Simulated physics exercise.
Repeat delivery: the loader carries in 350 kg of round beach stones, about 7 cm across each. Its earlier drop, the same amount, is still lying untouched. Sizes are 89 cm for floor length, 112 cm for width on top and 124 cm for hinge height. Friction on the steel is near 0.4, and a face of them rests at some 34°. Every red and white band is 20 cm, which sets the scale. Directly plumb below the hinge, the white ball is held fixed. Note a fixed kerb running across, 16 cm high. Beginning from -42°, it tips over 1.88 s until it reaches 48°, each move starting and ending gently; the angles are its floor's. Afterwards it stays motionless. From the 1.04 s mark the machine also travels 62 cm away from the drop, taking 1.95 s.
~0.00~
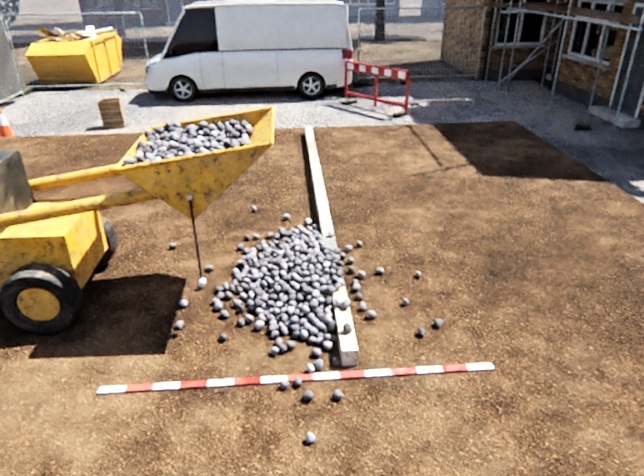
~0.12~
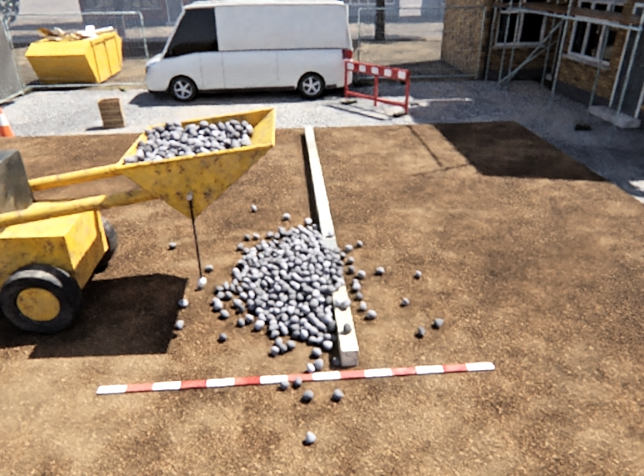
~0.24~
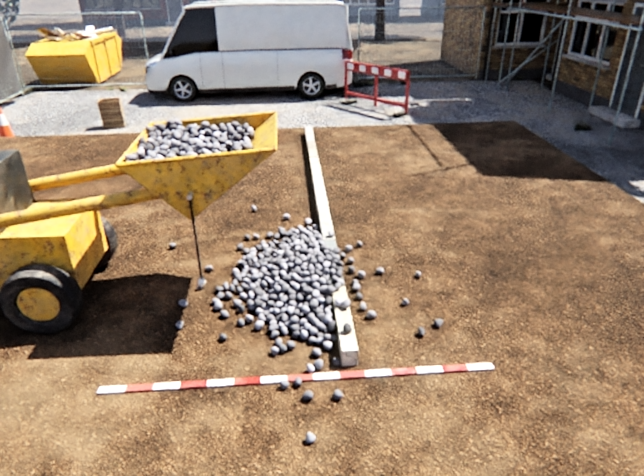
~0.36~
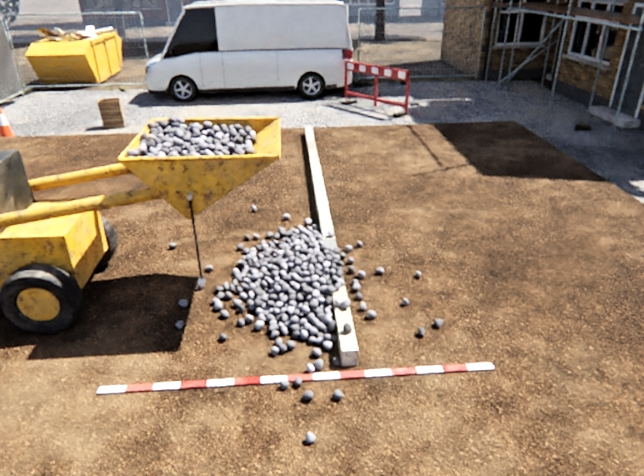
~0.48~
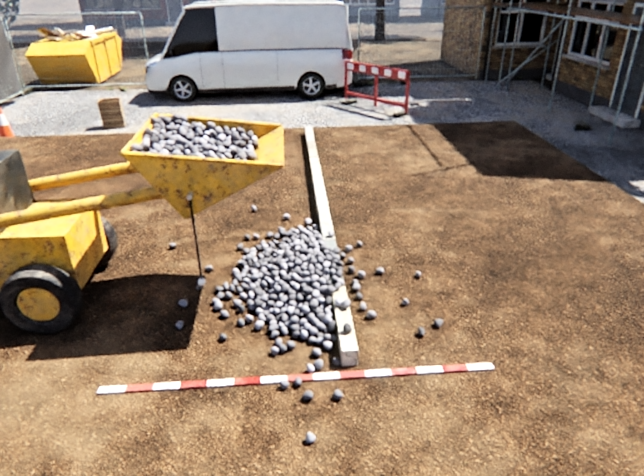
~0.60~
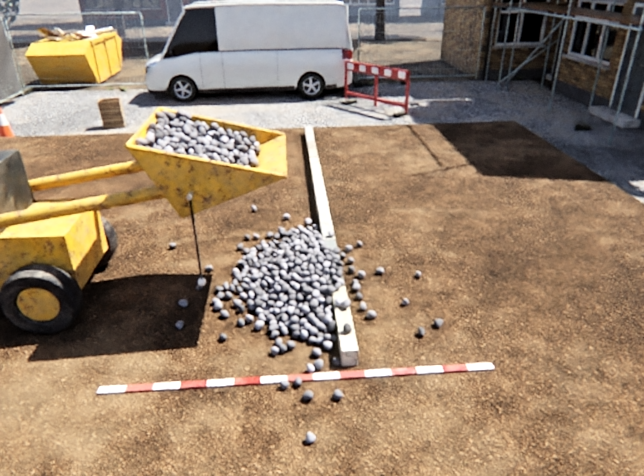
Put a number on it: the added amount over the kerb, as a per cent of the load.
2 percent, roughly.
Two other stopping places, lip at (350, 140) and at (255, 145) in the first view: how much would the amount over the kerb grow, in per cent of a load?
First place: Roughly 60 %; second place: Roughly 0 %.
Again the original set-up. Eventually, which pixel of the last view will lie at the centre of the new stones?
Roughly pixel (267, 273) in the last view.
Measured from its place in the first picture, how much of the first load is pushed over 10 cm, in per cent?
About 20 per cent.
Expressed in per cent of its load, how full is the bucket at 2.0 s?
Estimate: 0 % remaining inside, roughly.
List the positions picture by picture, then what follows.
In the first frame, lip at (272, 144), floor tilted -42°, highest stones at (199, 128). The earlier load is highest near (312, 262), 24 cm above ground level, 97 % on this side of the kerb, 3 % over the kerb.
In the second frame, lip at (273, 145), floor tilted -41°, highest stones at (193, 128); the stones move at 0.1 m/s on average.
In the third frame, the bucket is at -38°, its lip at (276, 150); the top of the load is at (182, 127); the stones move at 0.1 m/s on average.
In the fourth frame, lip at (280, 156), floor tilted -33°, highest stones at (167, 125); the stones move at 0.2 m/s on average.
In the fifth frame, lip at (283, 166), floor tilted -27°, highest stones at (166, 121); the stones move at 0.2 m/s on average.
In the sixth frame, lip at (286, 177), floor tilted -20°, highest stones at (167, 118); the stones move at 0.2 m/s on average.
After 1.4 s the floor is at 34°; in per cent of one load, 91 in the bucket, 107 on this side of the kerb, 3 over the kerb; the foremost stones are at (393, 289).
After 2.0 s the floor is at 48°; in per cent of one load, 2 in the bucket, 195 on this side of the kerb, 4 over the kerb; the foremost stones are at (393, 289).
After 3.4 s the floor is at 48°; in per cent of one load, 0 in the bucket, 195 on this side of the kerb, 5 over the kerb; the foremost stones are at (401, 289).
After 6.0 s the floor is at 48°; in per cent of one load, 0 in the bucket, 195 on this side of the kerb, 5 over the kerb; the foremost stones are at (401, 289). Net gain over the kerb, 2.
